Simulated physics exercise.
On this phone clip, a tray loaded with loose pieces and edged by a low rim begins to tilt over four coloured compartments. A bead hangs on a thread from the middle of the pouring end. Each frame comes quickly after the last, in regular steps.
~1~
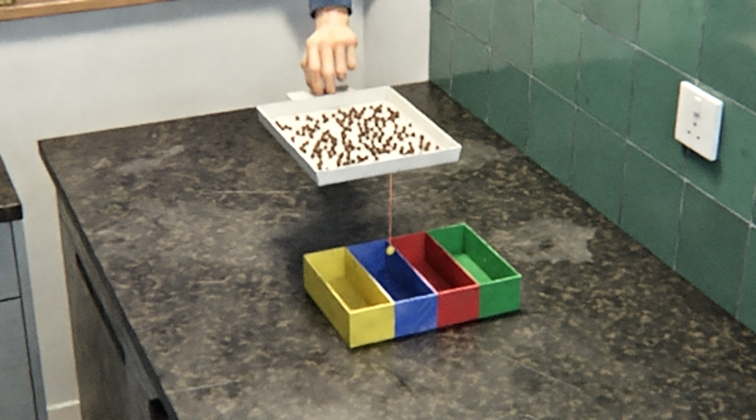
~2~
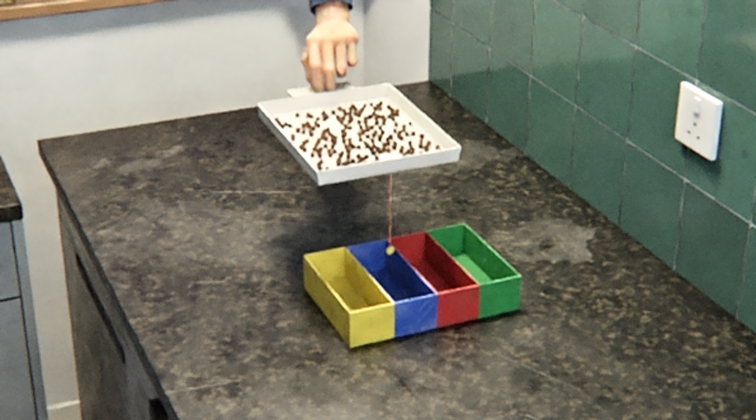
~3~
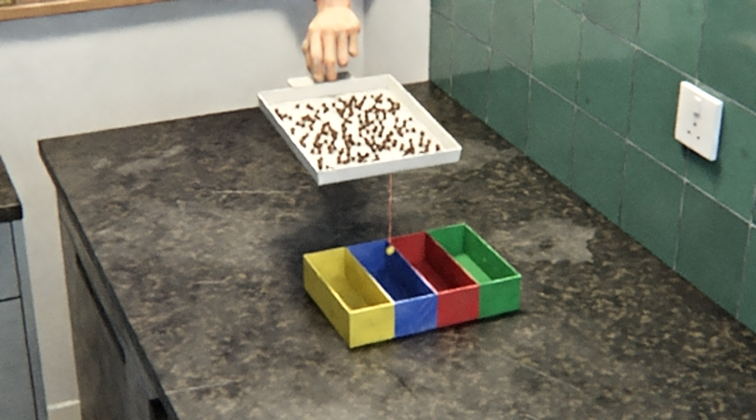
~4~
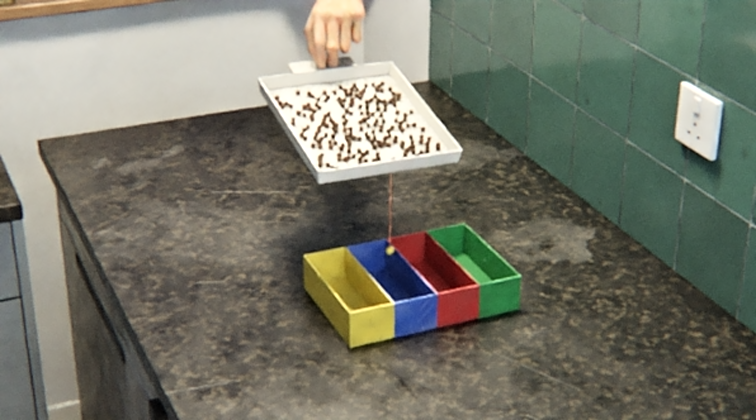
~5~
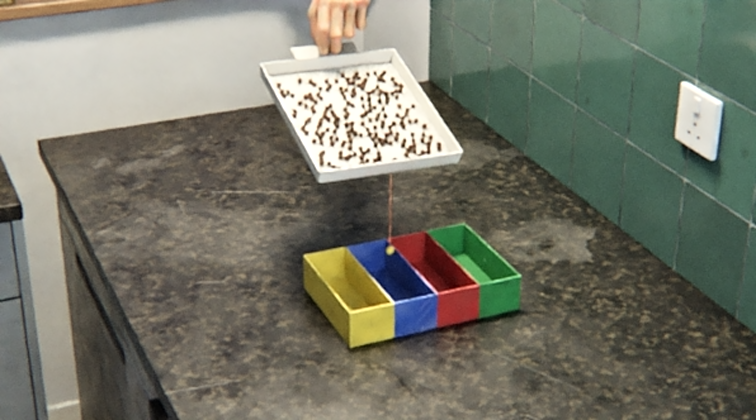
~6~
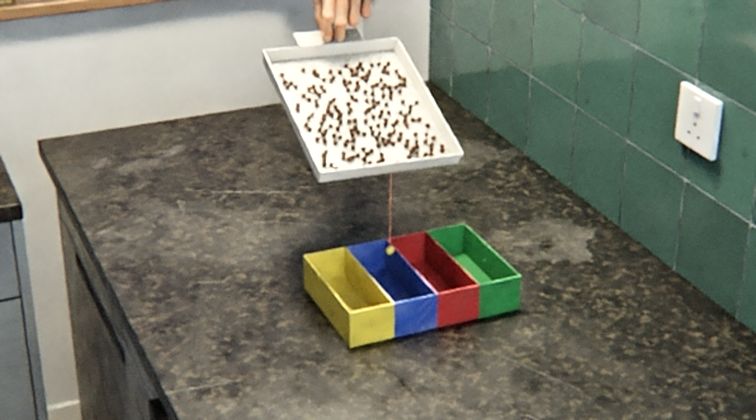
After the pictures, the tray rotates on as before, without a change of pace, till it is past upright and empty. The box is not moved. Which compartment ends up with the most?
The red one.
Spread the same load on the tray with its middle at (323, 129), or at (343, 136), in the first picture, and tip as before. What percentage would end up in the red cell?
In order, 30 % then 30 %.
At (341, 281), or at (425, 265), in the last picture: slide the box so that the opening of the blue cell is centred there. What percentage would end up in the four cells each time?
Close to 70 per cent, followed by close to 90 per cent.
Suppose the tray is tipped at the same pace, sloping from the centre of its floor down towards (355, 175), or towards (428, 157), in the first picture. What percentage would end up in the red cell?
The first try gives close to 0 per cent, the second close to 40 per cent.
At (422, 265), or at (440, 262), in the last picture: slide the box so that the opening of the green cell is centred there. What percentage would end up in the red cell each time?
About 20 and 20 per cent respectively.
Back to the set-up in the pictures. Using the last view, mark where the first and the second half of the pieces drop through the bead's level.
Close to (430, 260), then close to (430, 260).
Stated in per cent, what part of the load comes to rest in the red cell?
Roughly 40 %.
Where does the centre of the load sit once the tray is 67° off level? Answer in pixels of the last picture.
Somewhere about pixel (405, 160).
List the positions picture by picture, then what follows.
Corners of the pouring end (319, 171) and (458, 146), level; middle of the load (360, 141), allspice berries; bead on its thread (390, 250); yellow cell (372, 322); blue cell (415, 312); red cell (458, 303); green cell (499, 294), in the first picture.
Corners of the pouring end (319, 171) and (458, 147), level; middle of the load (360, 139), in the second picture.
Corners of the pouring end (319, 170) and (459, 148), tipped barely, lowest at the right corner; middle of the load (361, 135), in the third picture.
Corners of the pouring end (320, 170) and (460, 149), tipped a little, lowest at the right corner; middle of the load (361, 129), in the fourth picture.
Corners of the pouring end (321, 171) and (460, 151), tipped clearly, lowest at the right corner; middle of the load (363, 123), in the fifth picture.
Corners of the pouring end (322, 171) and (461, 152), tipped clearly, lowest at the right corner; middle of the load (366, 121), the larger part on the move; yellow cell (372, 322); blue cell (415, 312); red cell (458, 303); green cell (499, 294), in the sixth picture.
Just after the last frame, tray tipped steeply; almost all on the tray; just a few in the green cell; just a few in the red cell; just a few falling or outside the box.
A moment on, tray tipped past a quarter turn; the larger part on the tray; about a tenth in the red cell; just a few in the green cell; just a few in the yellow cell; just a few in the blue cell; about a tenth falling or outside the box.
Further on, tray tipped past a quarter turn; roughly a third in the red cell; roughly a quarter in the blue cell; roughly a quarter in the green cell; about a tenth in the yellow cell; just a few falling or outside the box.
When it is over, tray tipped past a quarter turn; roughly a third in the red cell; roughly a quarter in the blue cell; roughly a quarter in the green cell; about a tenth in the yellow cell; just a few outside the box.
